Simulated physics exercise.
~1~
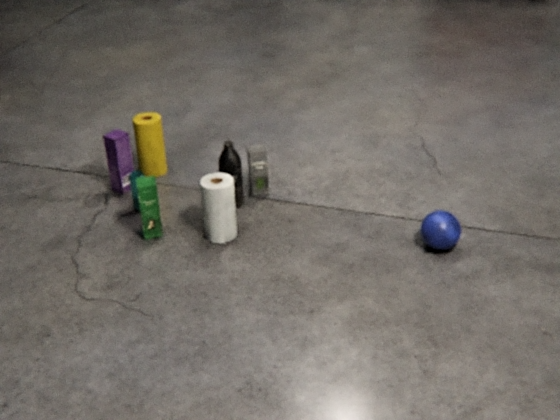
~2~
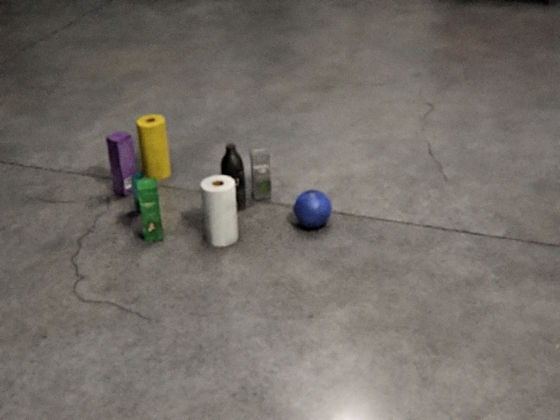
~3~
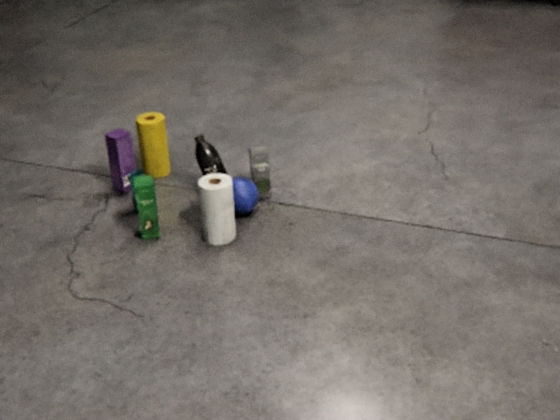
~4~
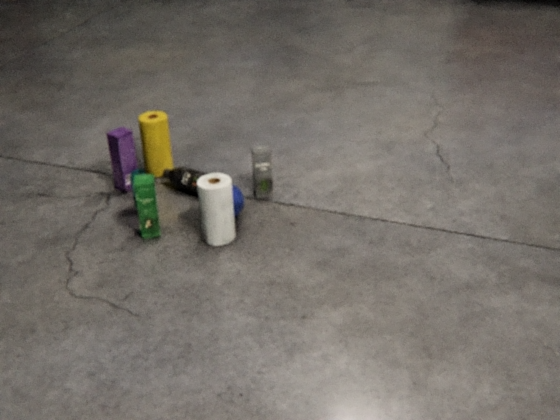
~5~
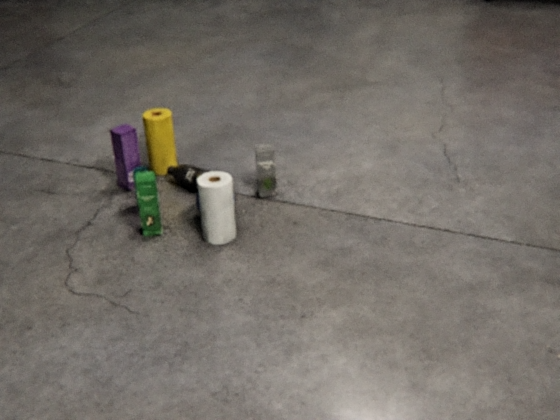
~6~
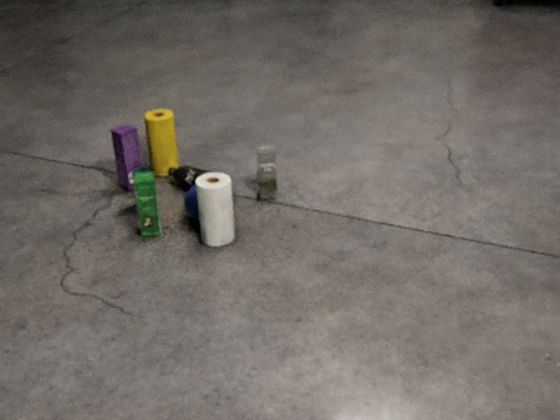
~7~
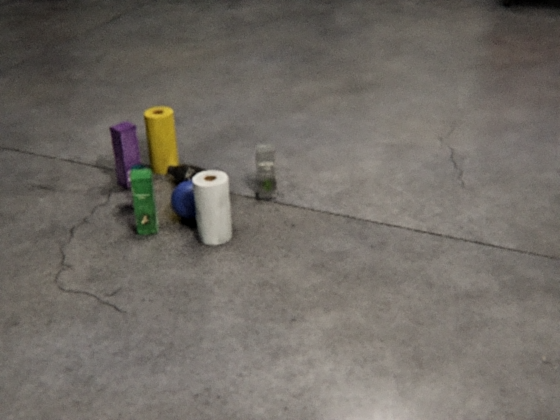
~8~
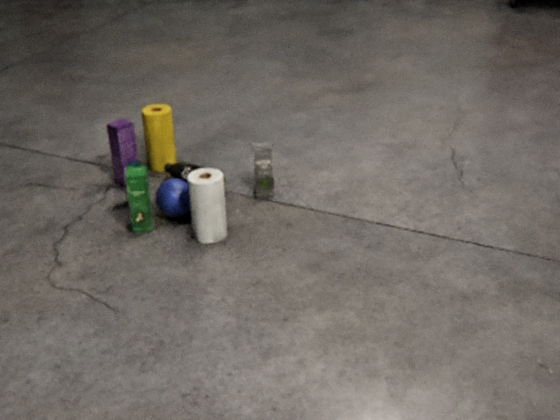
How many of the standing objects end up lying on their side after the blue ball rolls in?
Just one does, the black bottle, while the rolls, the cartons and the turquoise can stay upright.
